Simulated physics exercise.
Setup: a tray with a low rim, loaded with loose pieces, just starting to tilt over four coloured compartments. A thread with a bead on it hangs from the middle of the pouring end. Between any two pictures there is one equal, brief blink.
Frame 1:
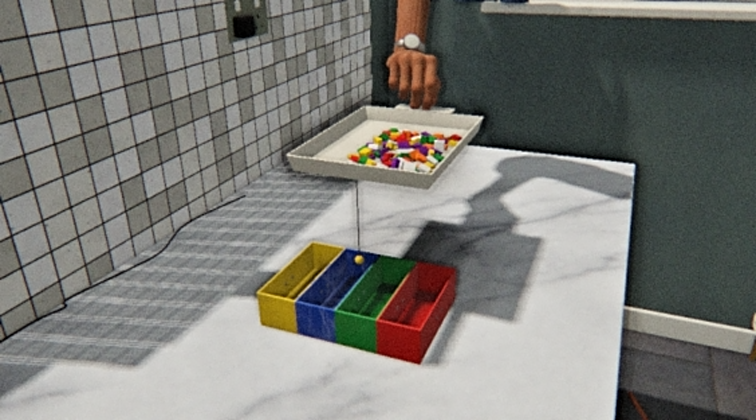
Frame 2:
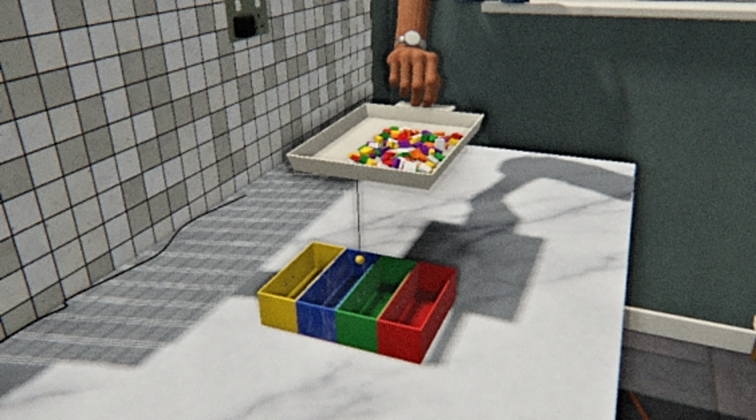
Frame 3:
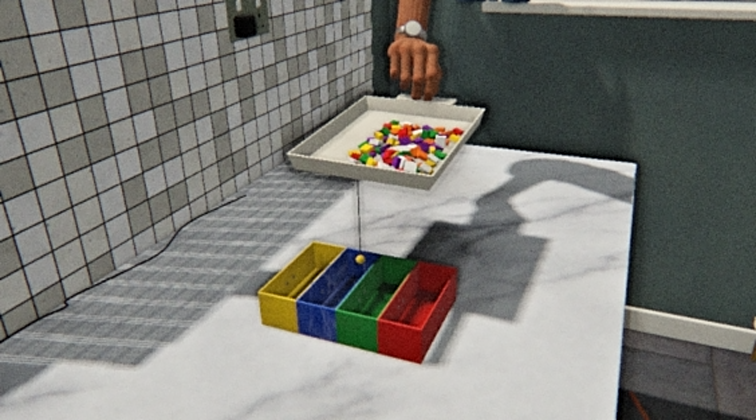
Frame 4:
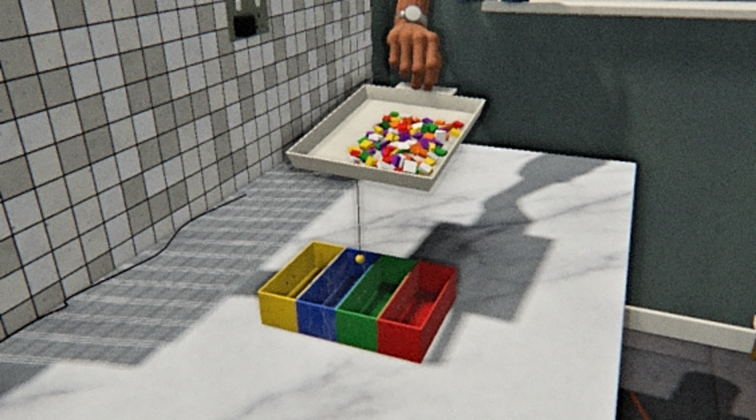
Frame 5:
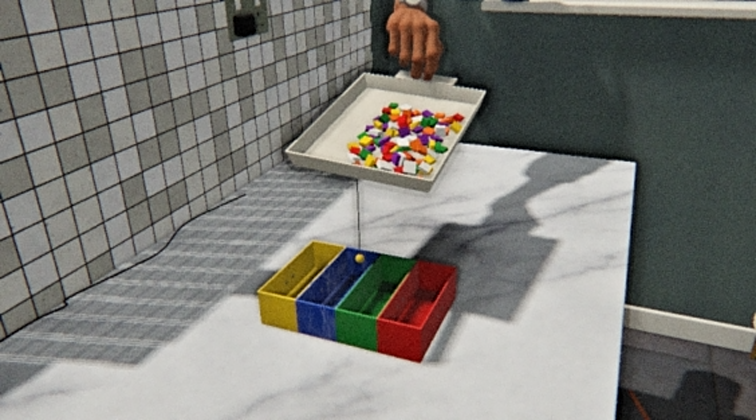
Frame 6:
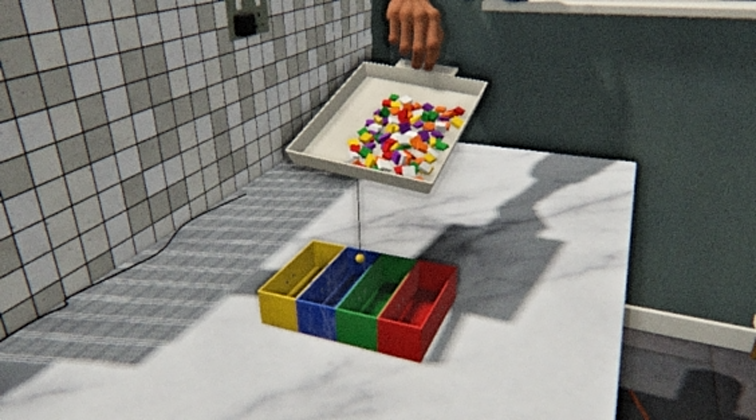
A hand gripped the far edge of a pale tray of colourful little tiles above yellow, blue, green and red compartments, then gradually raised that edge, tilting the tray toward its lower right corner.
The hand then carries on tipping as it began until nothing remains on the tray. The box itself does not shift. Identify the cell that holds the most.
The red cell holds the most.
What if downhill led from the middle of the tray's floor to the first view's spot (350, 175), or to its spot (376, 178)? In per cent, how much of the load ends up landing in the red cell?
Respectively 0 and 40 in a hundred.
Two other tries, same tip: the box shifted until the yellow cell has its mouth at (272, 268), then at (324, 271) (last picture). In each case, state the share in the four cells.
Close to 40 in a hundred, then close to 100 in a hundred.
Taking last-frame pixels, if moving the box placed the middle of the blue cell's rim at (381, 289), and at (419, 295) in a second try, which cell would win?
The green cell first, the blue one second.
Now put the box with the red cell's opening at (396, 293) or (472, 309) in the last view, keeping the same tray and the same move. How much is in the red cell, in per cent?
Close to 50 in a hundred, then close to 0 in a hundred.
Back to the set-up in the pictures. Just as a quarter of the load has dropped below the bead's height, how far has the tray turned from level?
About 95 degrees.
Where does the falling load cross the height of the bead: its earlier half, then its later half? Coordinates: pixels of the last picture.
I'd place the first part at (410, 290) and the rest at (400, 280).
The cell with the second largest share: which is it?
After the leader, it is green.
Shortly afterwards, tray tipped steeply; the whole lot on the tray.
Next, tray tipped right over; near a third on the tray; near a quarter in the red cell; a little in the green cell; only a few in the blue cell; near a third falling or outside the box.
Some moments later, tray tipped past a quarter turn; near two thirds in the red cell; near a quarter in the green cell; a little in the blue cell; a little falling or outside the box.
In the end, tray tipped past a quarter turn; near two thirds in the red cell; near a quarter in the green cell; a little in the blue cell; none at all in the yellow cell; a little outside the box.
